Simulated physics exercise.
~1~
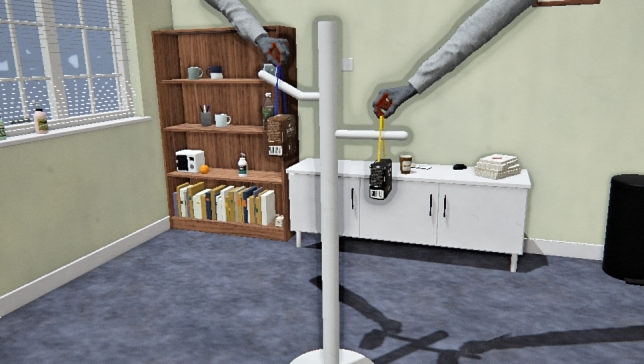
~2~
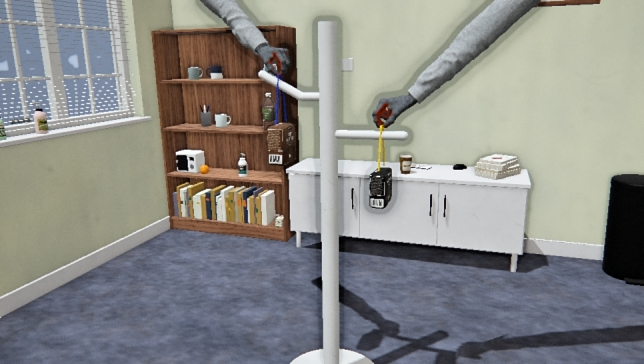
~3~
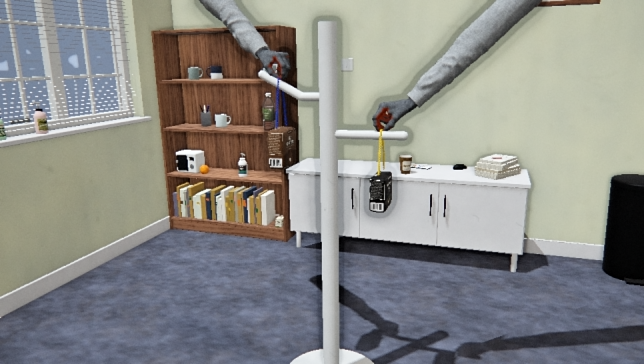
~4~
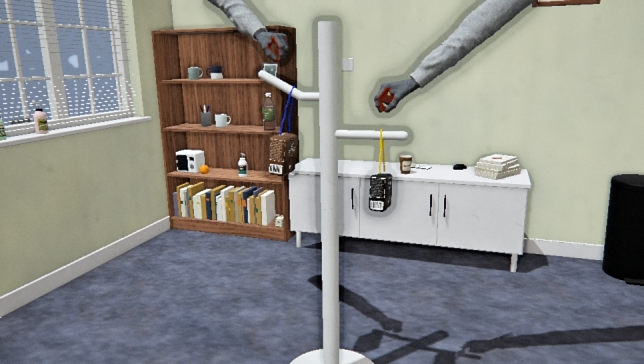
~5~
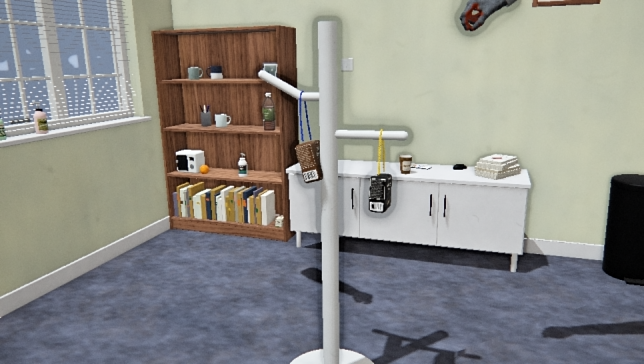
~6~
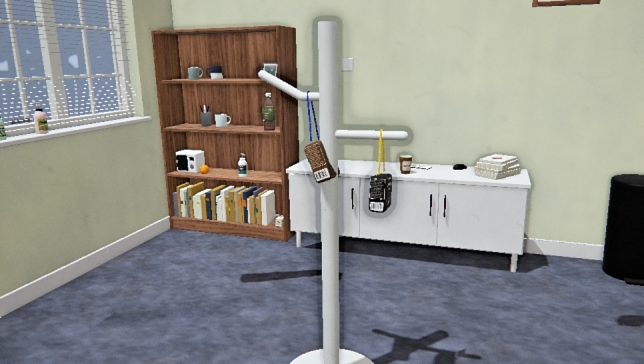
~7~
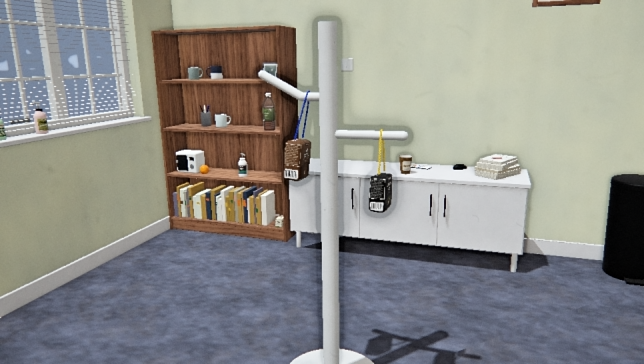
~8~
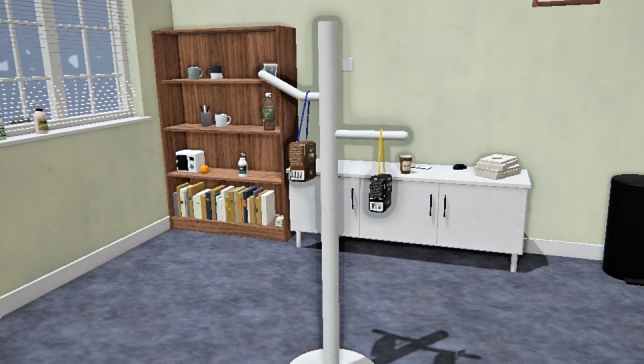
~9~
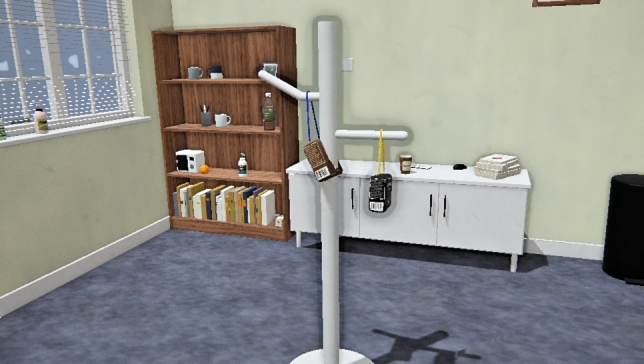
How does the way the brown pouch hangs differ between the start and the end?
At the start the brown pouch hangs upright below the hand. By the end it is leaning at a tilt as it hangs from the left peg.
